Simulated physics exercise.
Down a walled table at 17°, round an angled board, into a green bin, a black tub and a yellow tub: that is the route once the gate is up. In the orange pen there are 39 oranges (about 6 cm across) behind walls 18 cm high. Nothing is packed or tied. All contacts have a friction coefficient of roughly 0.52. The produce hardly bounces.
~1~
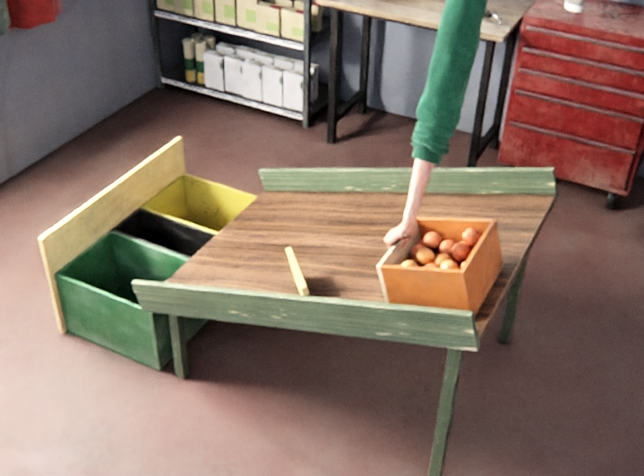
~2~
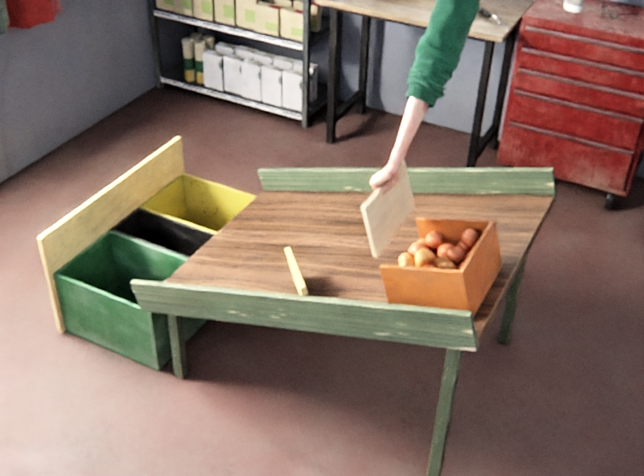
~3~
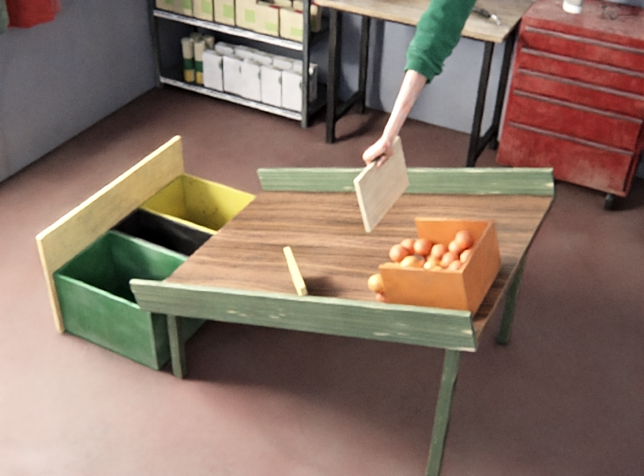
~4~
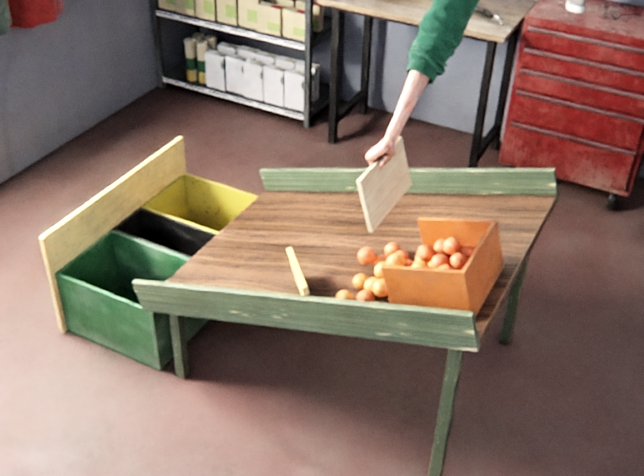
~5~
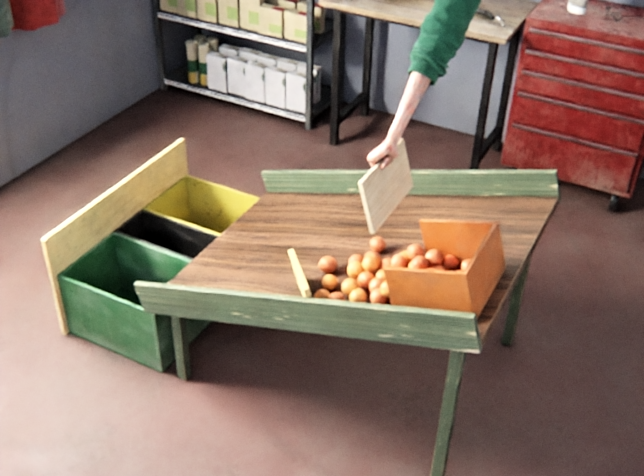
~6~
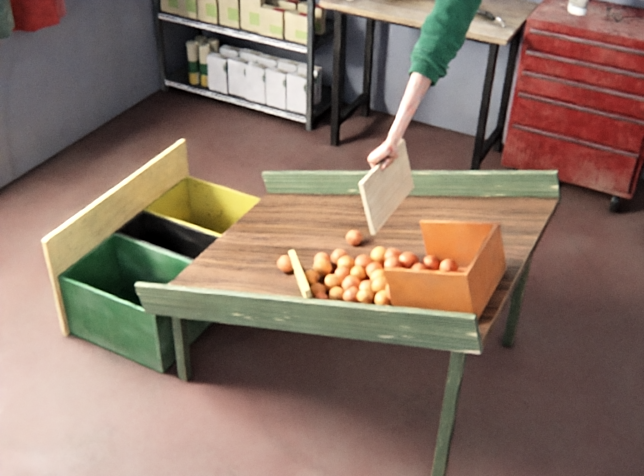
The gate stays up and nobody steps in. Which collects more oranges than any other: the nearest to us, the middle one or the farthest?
The centre one, the black tub, gets the most.
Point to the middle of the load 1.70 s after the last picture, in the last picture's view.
At about (163, 271).
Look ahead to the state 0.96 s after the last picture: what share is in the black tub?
About 20 per cent.
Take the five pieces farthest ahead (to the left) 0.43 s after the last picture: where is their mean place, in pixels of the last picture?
At about (203, 245).
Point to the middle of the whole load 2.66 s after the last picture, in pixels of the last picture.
Near (159, 274).
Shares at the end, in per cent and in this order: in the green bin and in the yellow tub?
Roughly 5 and 25 per cent.
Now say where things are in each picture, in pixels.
In the first picture (each is followed by its nearest rim corner in this view), orange pen, (460, 271); green bin, (150, 311); none out.
In the second picture, orange pen, (459, 271).
In the third picture, orange pen, (458, 271); 7 out.
In the fourth picture, orange pen, (460, 271); 14 out, the lowest orange at (361, 282).
In the fifth picture, orange pen, (462, 273); 22 out, the lowest orange at (328, 265).
In the sixth picture, orange pen, (463, 274); green bin, (153, 313); 29 out, the lowest orange at (287, 264).
Then, 0.43 s after the last picture, 1 in the green bin, 37 on the slope and 1 in the air.
Then, 0.96 s after the last picture, 1 in the green bin, 8 in the black tub, 3 in the yellow tub, 25 on the slope and 2 in the air.
Then, 1.70 s after the last picture, 1 in the green bin, 20 in the black tub, 9 in the yellow tub and 9 on the slope.
When it is over (2.66 s after the last picture), 1 in the green bin, 28 in the black tub and 10 in the yellow tub.
